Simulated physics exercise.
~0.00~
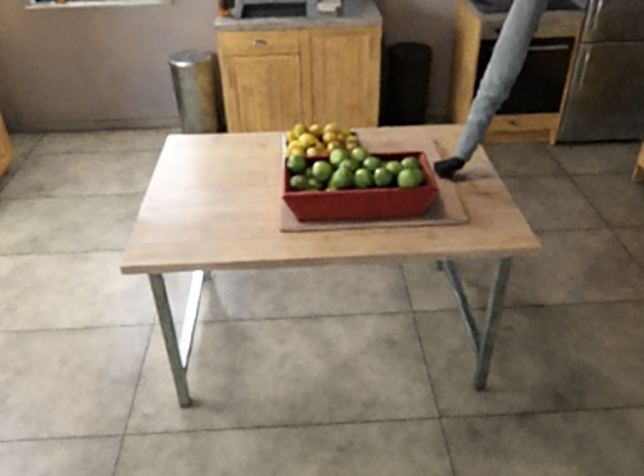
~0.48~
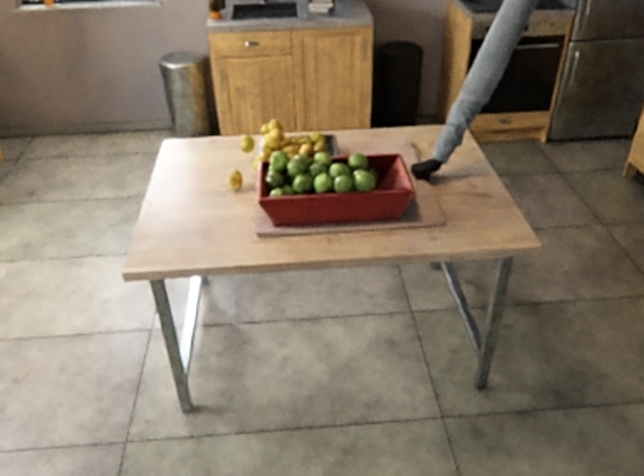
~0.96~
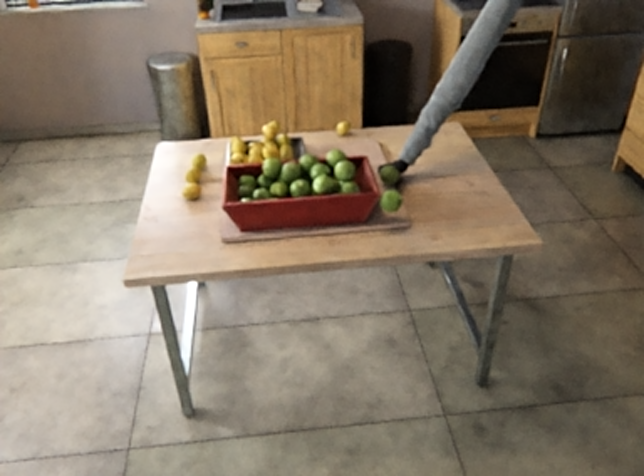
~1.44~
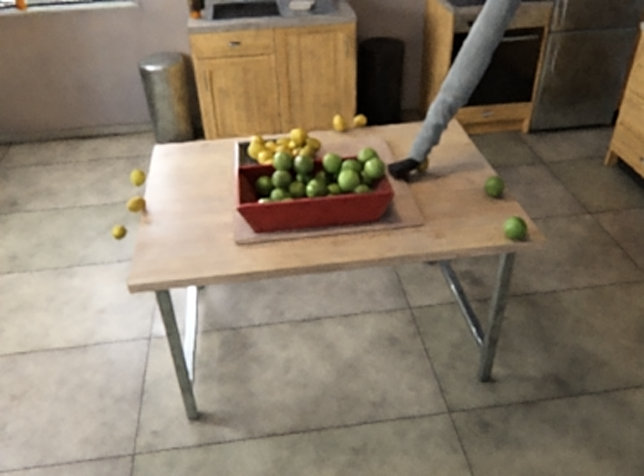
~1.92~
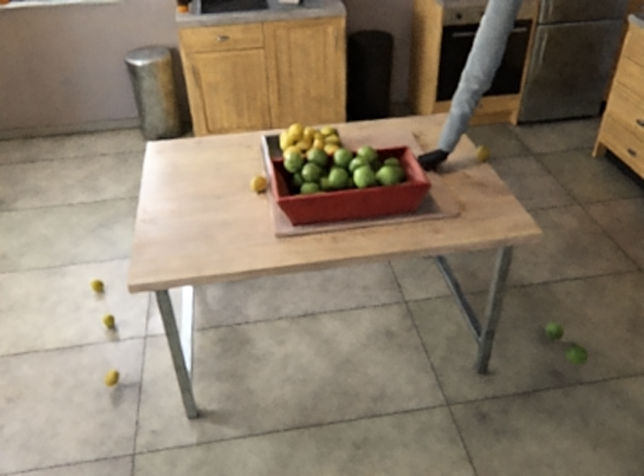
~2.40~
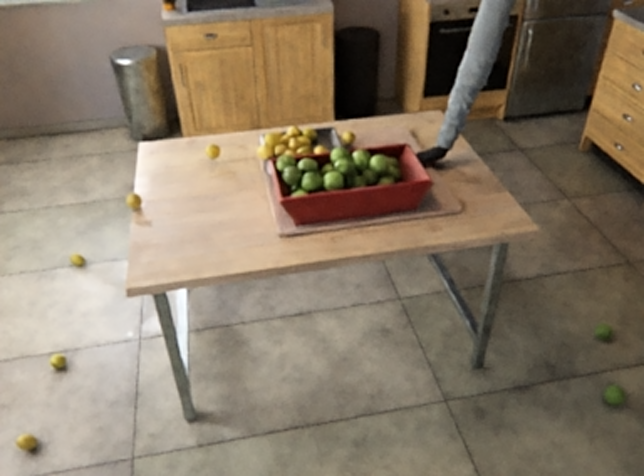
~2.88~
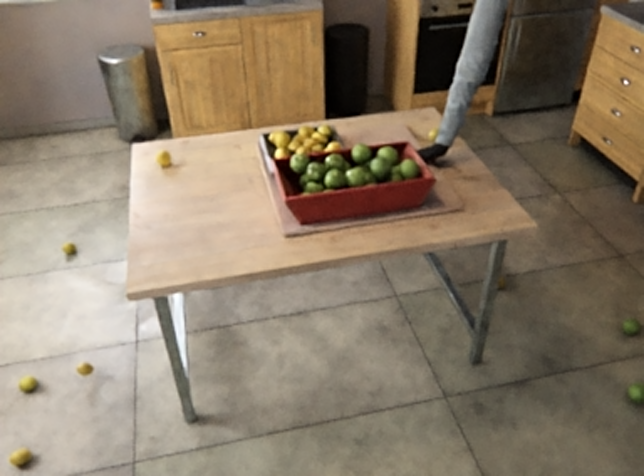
In a kitchen with a tiled floor, a gloved hand holds a board on a wooden table, carrying a red tub of green apples in front of a grey tub of lemons. The hand jerks the board to the left, and a few lemons tumble out onto the table. As it nears the end of that swing, two green apples drop out on the right. The board slides back to the right while the loose fruit rolls off both ends of the table to the floor. More lemons spill, but both tubs stay upright and most of the apples remain in the red one.
